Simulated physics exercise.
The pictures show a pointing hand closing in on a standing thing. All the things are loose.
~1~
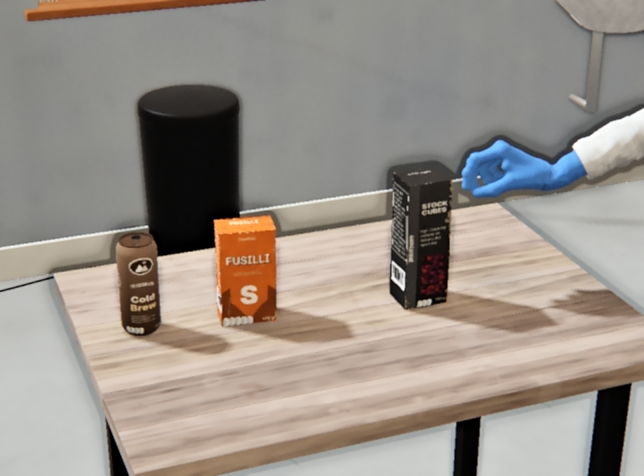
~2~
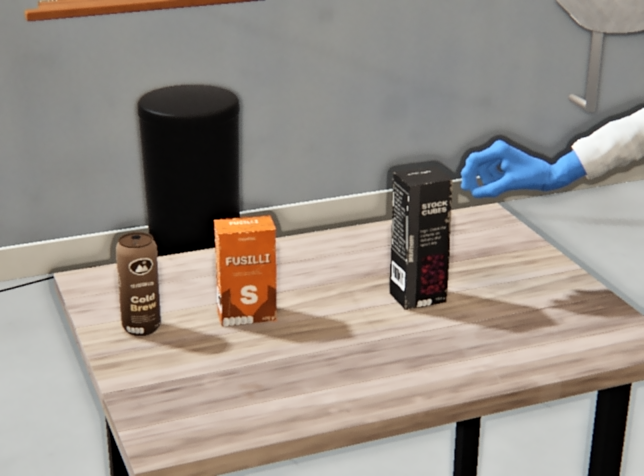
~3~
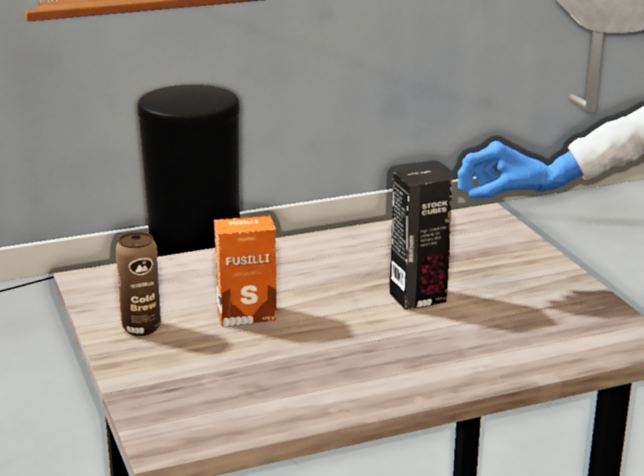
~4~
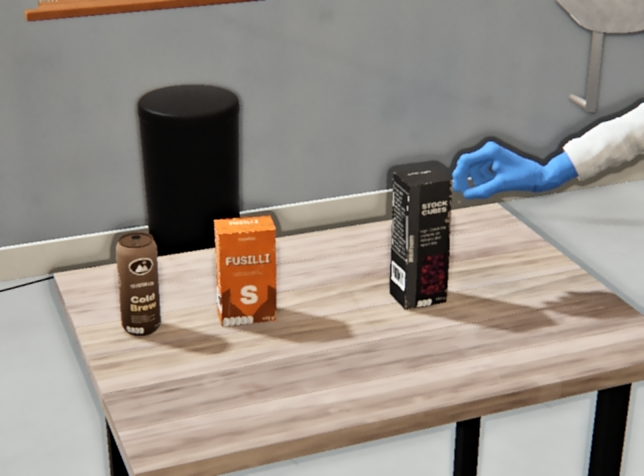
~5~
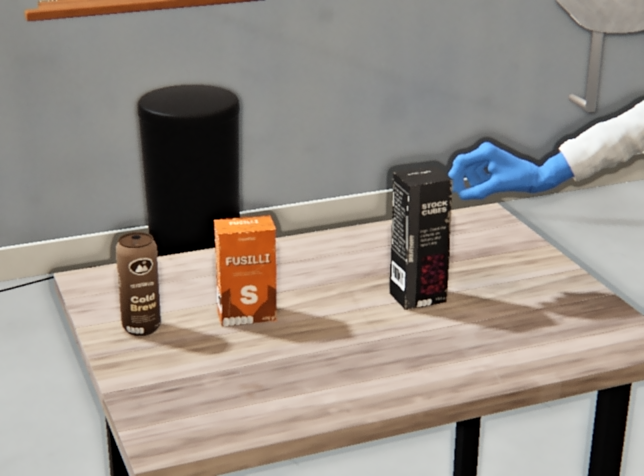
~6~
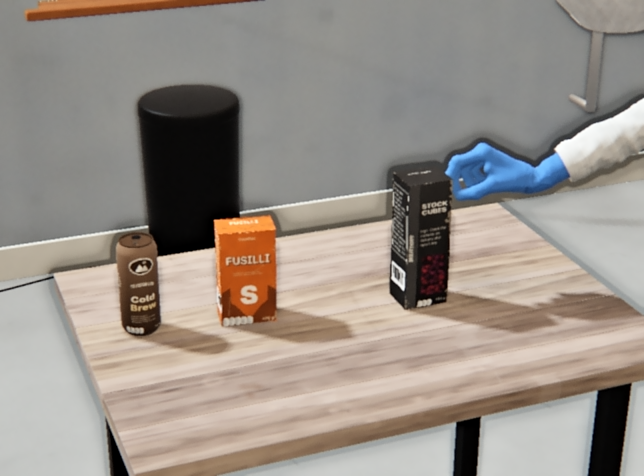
On a wood-topped table against a gray wall, a brown cold brew can, an orange fusilli box and a tall black stock cubes carton stand in a row. A blue-gloved hand at the right edges slightly leftward toward the carton's upper side, while the items stay still.
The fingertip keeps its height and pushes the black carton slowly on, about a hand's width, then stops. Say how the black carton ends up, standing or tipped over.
The black carton tips over.
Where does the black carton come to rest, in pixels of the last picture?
Around (321, 295).
Then, 0.90 s past the last view, black carton rocked 19° from its first pose near (399, 238).
Then, 1.40 s past the last view, black carton rocked 74° from its first pose near (343, 275).
Then, 1.50 s past the last view, black carton on its side near (327, 291).
Finally, down or leaning hard on the table, black carton. Final places as the last picture's camera would see them, black carton near (321, 295).
